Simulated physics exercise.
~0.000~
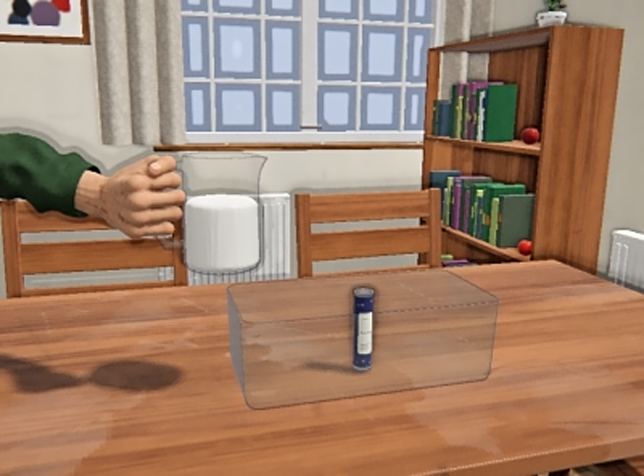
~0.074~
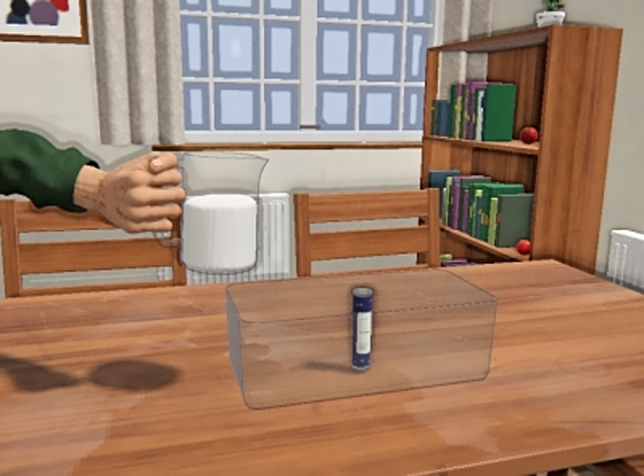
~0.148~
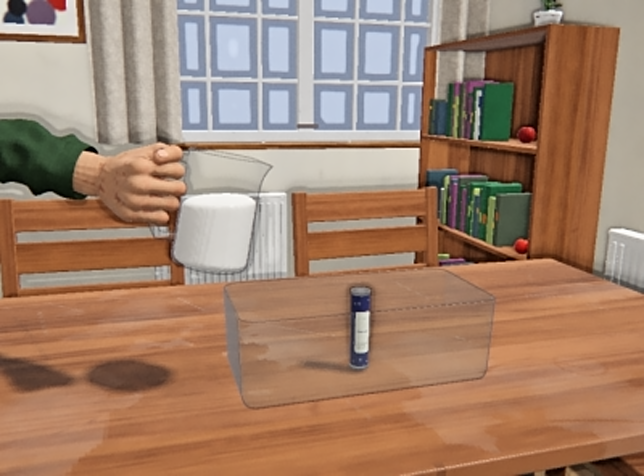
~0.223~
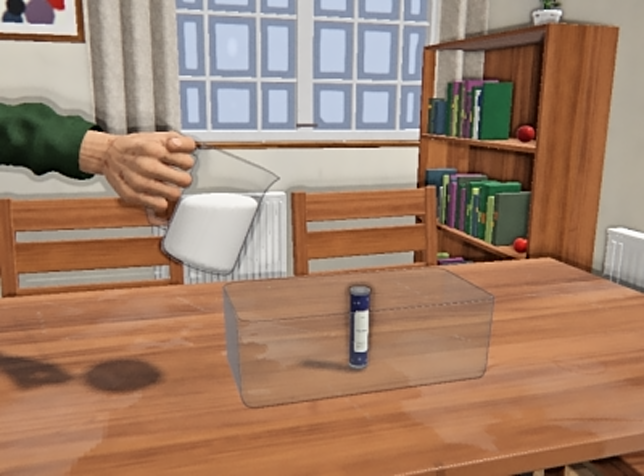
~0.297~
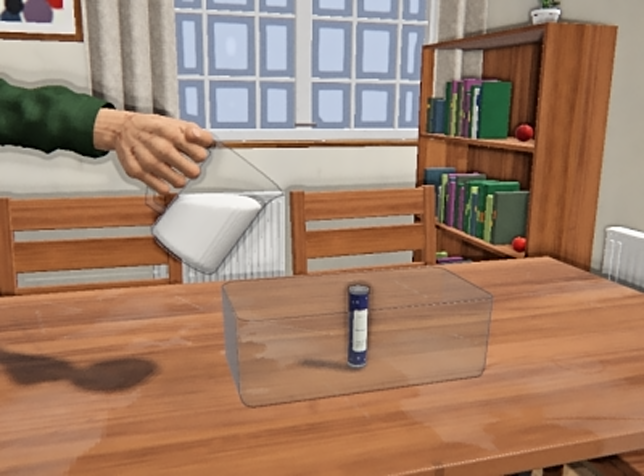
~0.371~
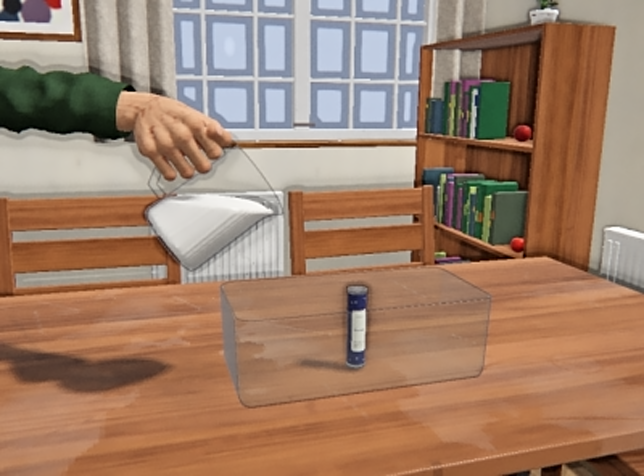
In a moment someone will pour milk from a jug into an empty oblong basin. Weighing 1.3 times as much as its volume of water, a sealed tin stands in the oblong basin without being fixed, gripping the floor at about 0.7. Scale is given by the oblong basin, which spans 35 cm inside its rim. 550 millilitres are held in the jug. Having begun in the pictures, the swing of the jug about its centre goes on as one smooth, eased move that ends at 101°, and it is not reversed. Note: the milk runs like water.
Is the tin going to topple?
No.
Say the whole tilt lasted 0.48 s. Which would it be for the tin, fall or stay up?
So the tin will hold steady.
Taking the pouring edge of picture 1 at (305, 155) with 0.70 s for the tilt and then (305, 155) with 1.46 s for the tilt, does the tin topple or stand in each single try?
The tin overturns the first time and overturns the second time.
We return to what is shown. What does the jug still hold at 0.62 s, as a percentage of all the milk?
Still held: Roughly 72 % of the total.
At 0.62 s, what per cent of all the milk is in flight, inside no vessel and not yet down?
Estimate: About 20 % of all of it.
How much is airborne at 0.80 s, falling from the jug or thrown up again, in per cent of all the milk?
Estimated airborne part: Roughly 16 per cent.
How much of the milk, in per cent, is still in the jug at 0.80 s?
Near 30 percent, more or less.
By 0.62 s the tilt is 98° and 72 per cent is still to pour; the tin stands where it began.
By 0.80 s the tilt is 101° and 30 per cent is still to pour; the tin stands where it began.
By 0.99 s the tilt is 101° and 11 per cent is still to pour; the tin stands where it began.
By 1.20 s the tilt is 101° and 3 per cent is still to pour; the tin stands where it began.
At rest the tin stands where it began.
